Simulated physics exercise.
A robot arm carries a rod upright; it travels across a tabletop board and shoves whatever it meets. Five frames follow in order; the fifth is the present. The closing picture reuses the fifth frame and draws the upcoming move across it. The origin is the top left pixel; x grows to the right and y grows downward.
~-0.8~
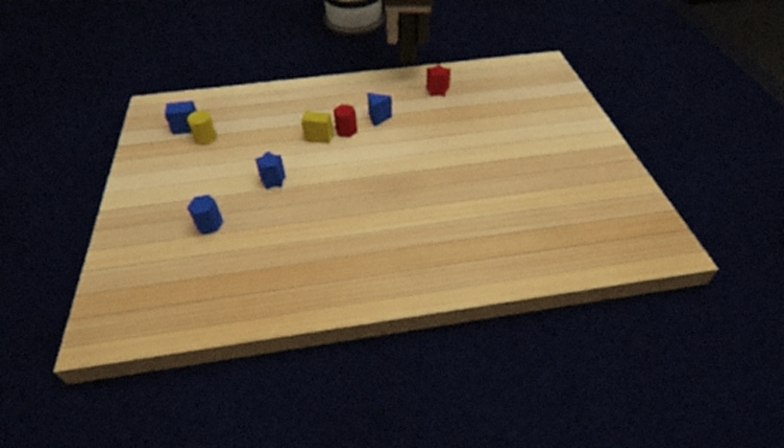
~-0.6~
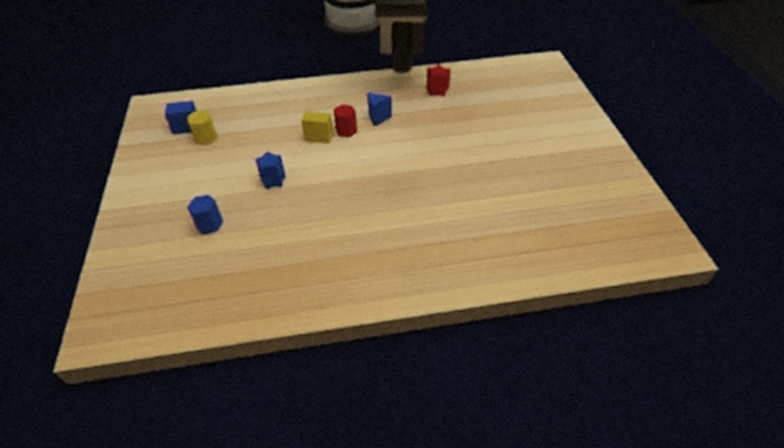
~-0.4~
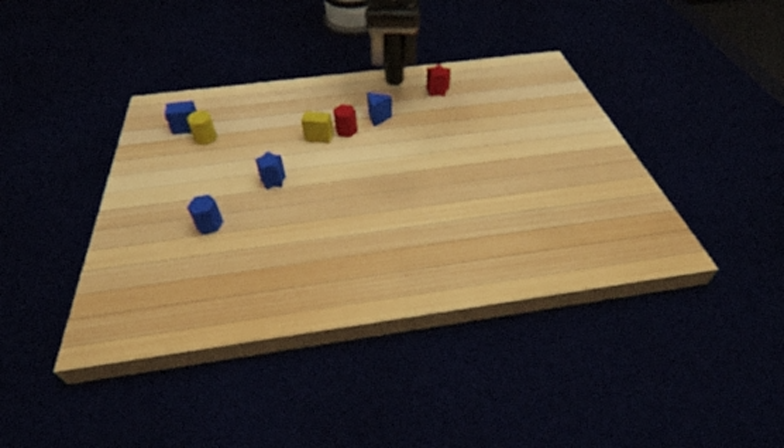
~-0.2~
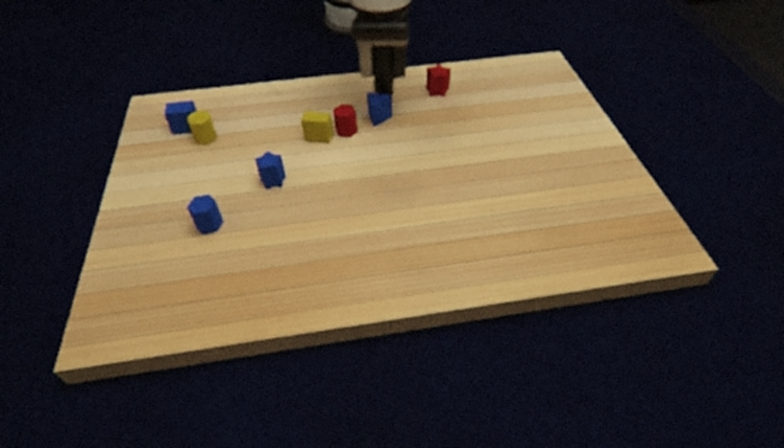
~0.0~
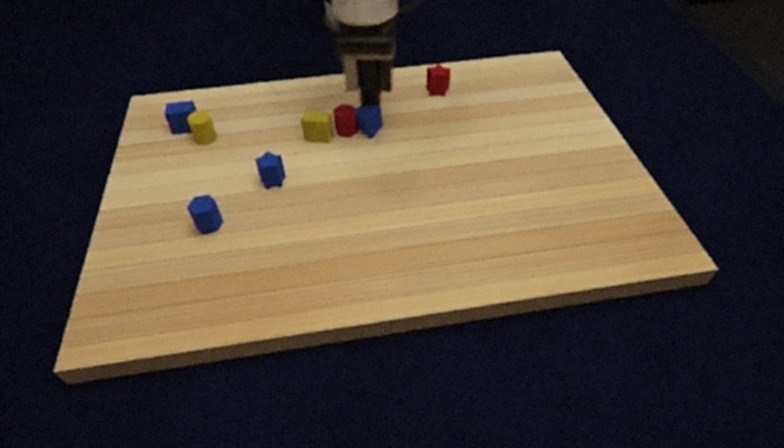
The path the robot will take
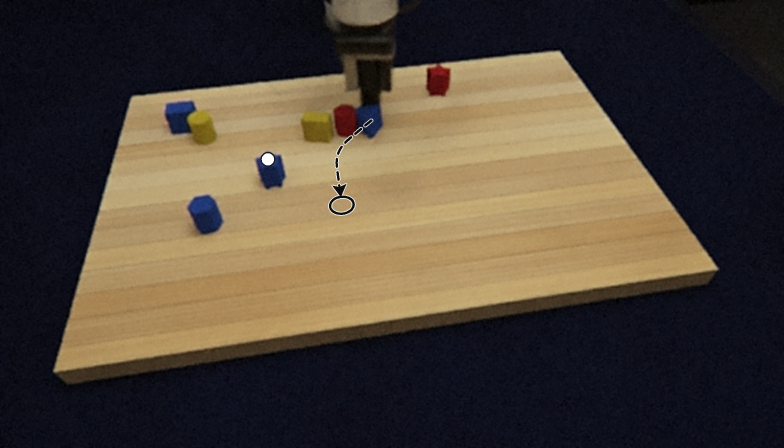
A dark rod on a robotic arm moves down and slightly left at the far edge of a pale wooden board, seen from above at an angle by a still camera. Small blue and yellow blocks sit at left, with yellow, red and blue ones near the top middle and a red one further right. The rod nudges the blue triangular block toward the viewer, beside the red hexagon.
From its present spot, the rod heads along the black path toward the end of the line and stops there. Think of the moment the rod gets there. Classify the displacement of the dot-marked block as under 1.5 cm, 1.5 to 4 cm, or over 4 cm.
Short: Under 1.5 cm.
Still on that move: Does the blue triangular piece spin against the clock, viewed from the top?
I'd say yes.
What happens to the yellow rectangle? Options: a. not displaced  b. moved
The answer is b.
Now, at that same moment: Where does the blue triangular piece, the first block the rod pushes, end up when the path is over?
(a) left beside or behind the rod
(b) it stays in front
Choice a: Left beside or behind the rod.
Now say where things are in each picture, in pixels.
The first picture shows rod tip at (408, 59); block tops, blue star at (268, 159); yellow rectangle at (316, 116); red hexagon at (344, 110); blue triangular piece at (377, 97).
The second picture shows rod at (402, 69); blocks unchanged.
The third picture shows rod at (395, 80); blocks unchanged.
The fourth picture shows rod at (384, 93); blocks unchanged.
The fifth picture shows rod at (369, 110); blue star at (268, 159); yellow rectangle at (316, 116); red hexagon at (344, 110); blue triangular piece at (369, 110).
Path on the board, from (371, 120) through (345, 143) and (338, 172) to (342, 205); the dot is on the blue star.
One third of the way, rod at (344, 129); yellow rectangle at (297, 120); red hexagon at (322, 119), turned 40° clockwise; blue triangular piece at (361, 125), turned 65° anticlockwise.
Two thirds of the way, rod at (336, 158); yellow rectangle at (295, 119); red hexagon at (320, 120), turned 55° clockwise; blue triangular piece at (361, 125), turned 65° anticlockwise.
At the end, rod at (340, 191); blue star in place; yellow rectangle at (295, 119); red hexagon at (320, 120), turned 55° clockwise; blue triangular piece at (361, 125), turned 65° anticlockwise.
